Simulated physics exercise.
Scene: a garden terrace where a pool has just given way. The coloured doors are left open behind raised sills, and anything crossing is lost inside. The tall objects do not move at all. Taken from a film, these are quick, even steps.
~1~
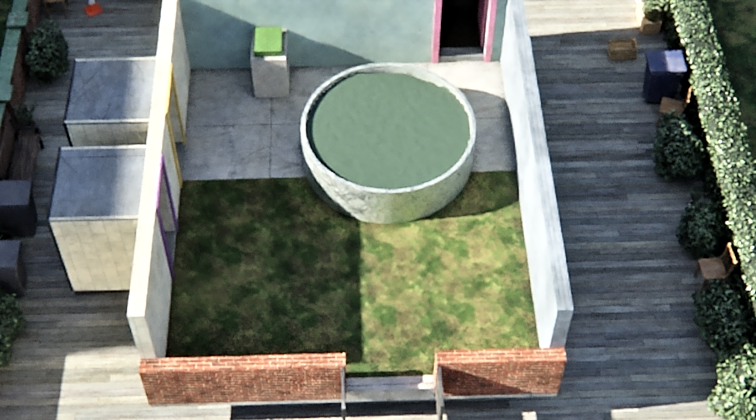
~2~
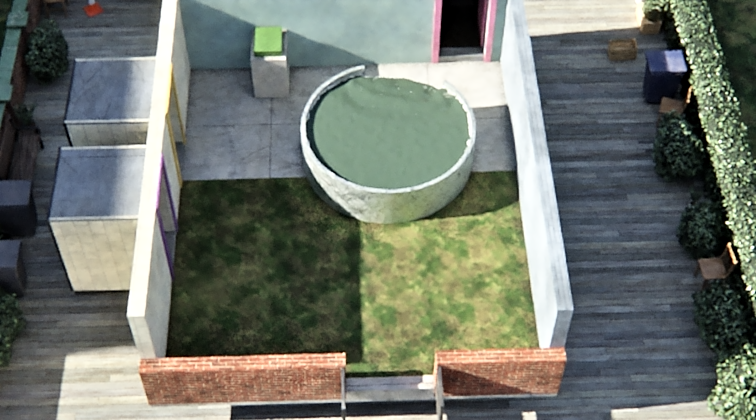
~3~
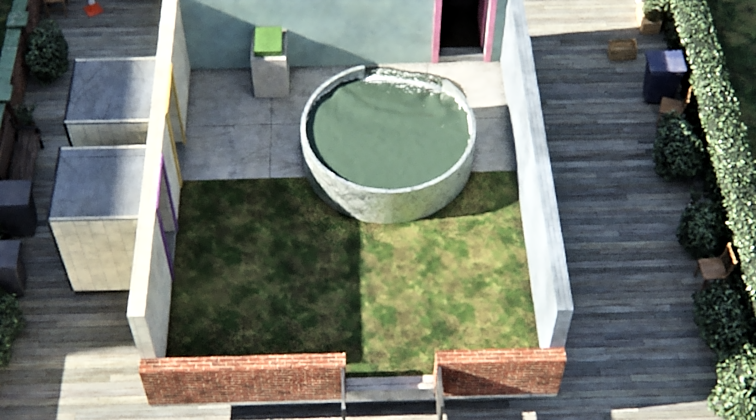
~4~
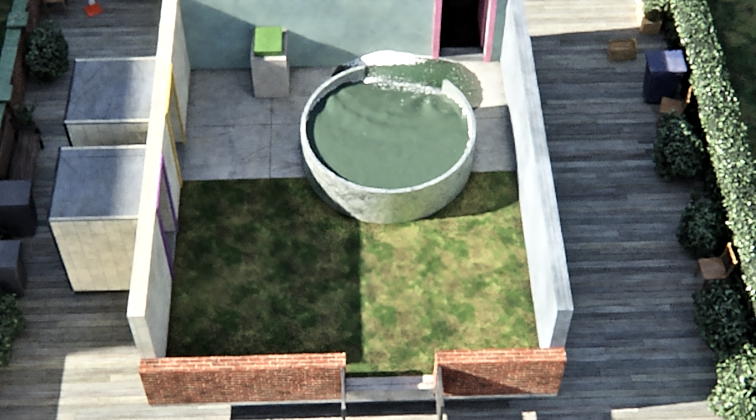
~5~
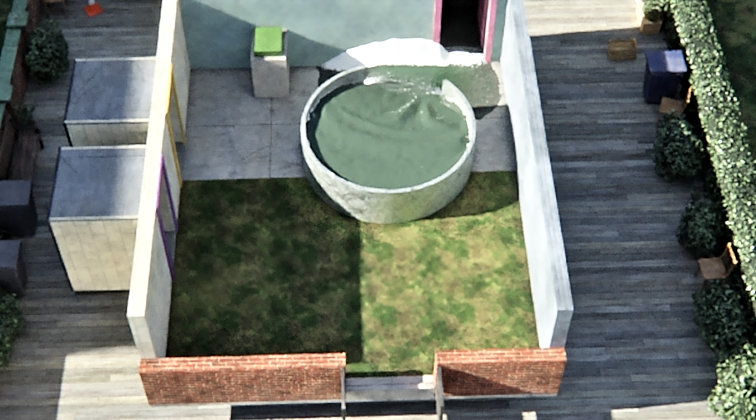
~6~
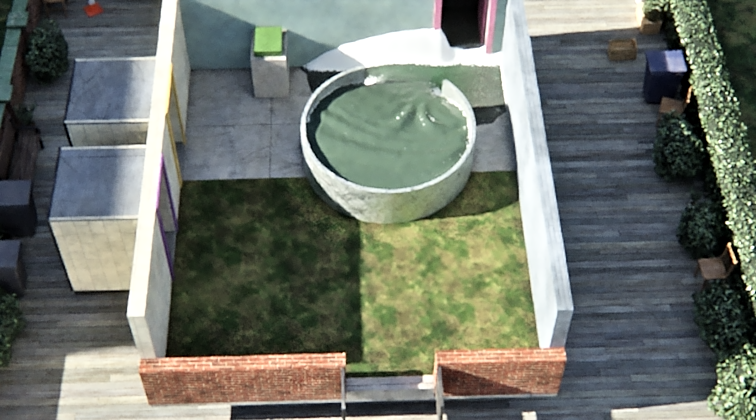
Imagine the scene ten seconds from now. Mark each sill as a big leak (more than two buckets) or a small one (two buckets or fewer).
Yellow door: Big; pink door: Big; purple door: Big.
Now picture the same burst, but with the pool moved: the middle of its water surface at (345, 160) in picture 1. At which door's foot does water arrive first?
I'd go with the one in pink.
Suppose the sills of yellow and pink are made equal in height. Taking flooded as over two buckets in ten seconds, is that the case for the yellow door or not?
Note - yellow door: Safe.
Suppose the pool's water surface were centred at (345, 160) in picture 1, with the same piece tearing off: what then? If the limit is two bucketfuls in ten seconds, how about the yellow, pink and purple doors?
In short: The yellow door goes over, the pink door passes that mark, the purple door keeps below it.
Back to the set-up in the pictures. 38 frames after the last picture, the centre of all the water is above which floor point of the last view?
Roughly (375, 180) in the last picture.
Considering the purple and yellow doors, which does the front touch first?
My pick is the yellow door.
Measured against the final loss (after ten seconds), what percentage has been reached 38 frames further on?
Around 70 percent.
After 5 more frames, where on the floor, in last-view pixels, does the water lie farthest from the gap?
Farthest reach: About (273, 126).
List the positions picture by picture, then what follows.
The round pool at (388, 128) is whole and still, in the first picture.
The front is at a hidden place, out from the gap on the round pool's far side, in the second picture.
The front is at a hidden place, out from the gap on the round pool's far side, in the third picture.
The front is at (342, 69), out from the gap on the round pool's far side, in the fourth picture.
The front is at (487, 62), out from the gap on the round pool's far side, in the fifth picture.
The front is at (305, 68), out from the gap on the round pool's far side, in the sixth picture.
A moment on, water covers 15 % of the floor; the yellow door not reached, the pink door over two buckets in, the purple door not reached.
Next, water covers 30 % of the floor; the yellow door not reached, the pink door far over two buckets in, the purple door not reached.
Then, water covers 55 % of the floor; the yellow door wet at the sill, nothing in, the pink door far over two buckets in, the purple door wet at the sill, nothing in.
Later, water covers 95 % of the floor; the yellow door over two buckets in, the pink door far over two buckets in, the purple door over two buckets in.
In the end, water covers 100 % of the floor; the yellow door over two buckets in, the pink door far over two buckets in, the purple door over two buckets in.
